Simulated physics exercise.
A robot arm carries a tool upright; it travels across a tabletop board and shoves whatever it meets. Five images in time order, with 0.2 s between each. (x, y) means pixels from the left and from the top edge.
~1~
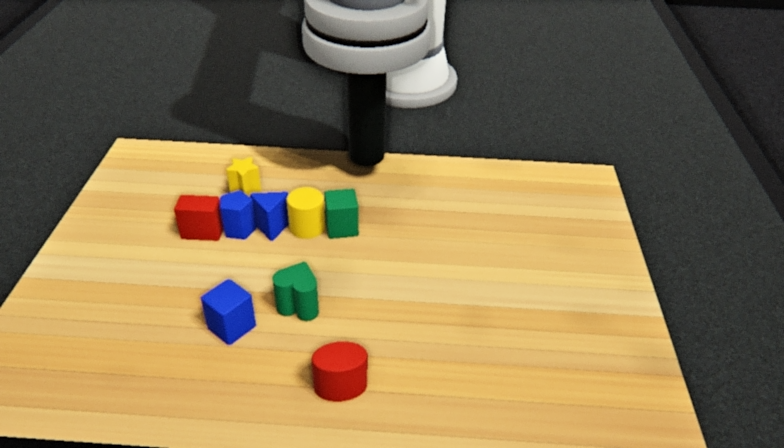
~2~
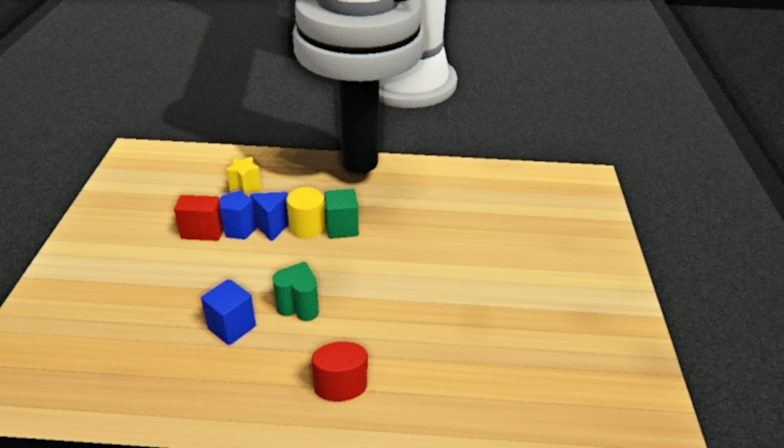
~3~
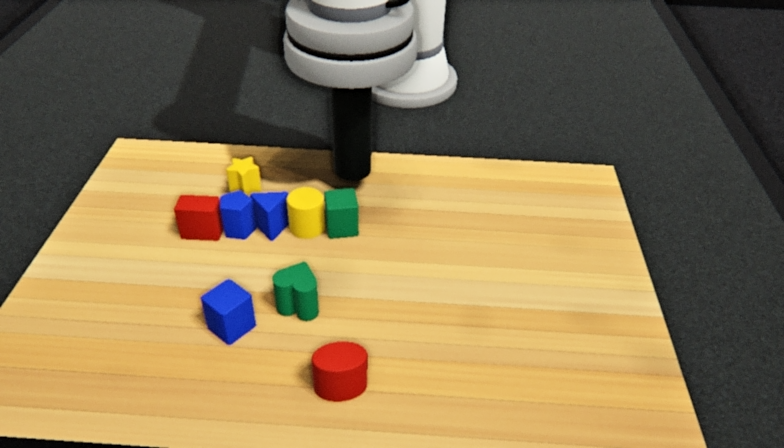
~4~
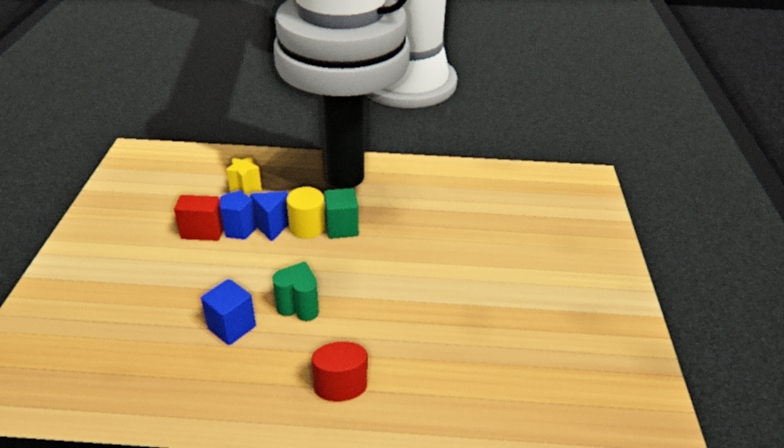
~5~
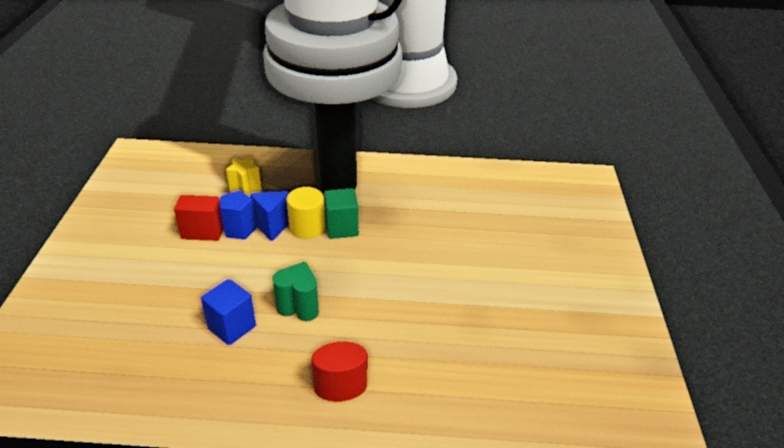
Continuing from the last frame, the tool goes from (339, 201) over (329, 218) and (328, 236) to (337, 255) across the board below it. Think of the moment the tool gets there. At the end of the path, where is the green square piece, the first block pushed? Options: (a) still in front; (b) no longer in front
The one that fits is a, still in front.
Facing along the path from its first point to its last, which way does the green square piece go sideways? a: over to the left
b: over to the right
Answer: A.
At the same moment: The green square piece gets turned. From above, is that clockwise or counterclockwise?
Looking down, it rotates anti-clockwise.
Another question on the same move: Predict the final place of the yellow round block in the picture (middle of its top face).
Its top face will be centred at roughly (288, 215).
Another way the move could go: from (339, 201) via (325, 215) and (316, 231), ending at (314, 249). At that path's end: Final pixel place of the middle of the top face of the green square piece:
Its top face will be centred at roughly (349, 225).
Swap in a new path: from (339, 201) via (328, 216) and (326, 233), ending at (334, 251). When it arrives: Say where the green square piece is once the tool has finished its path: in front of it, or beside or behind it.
The tool still has the green square piece in front of it when the path ends.
What follows on the original path. Halfway along, tool (326, 213); yellow round block (291, 210); green square piece (343, 218), turned 35° anticlockwise.
At the end, tool (336, 240); blue three-sided block in place; yellow round block (288, 215); green square piece (355, 247), turned 35° anticlockwise.
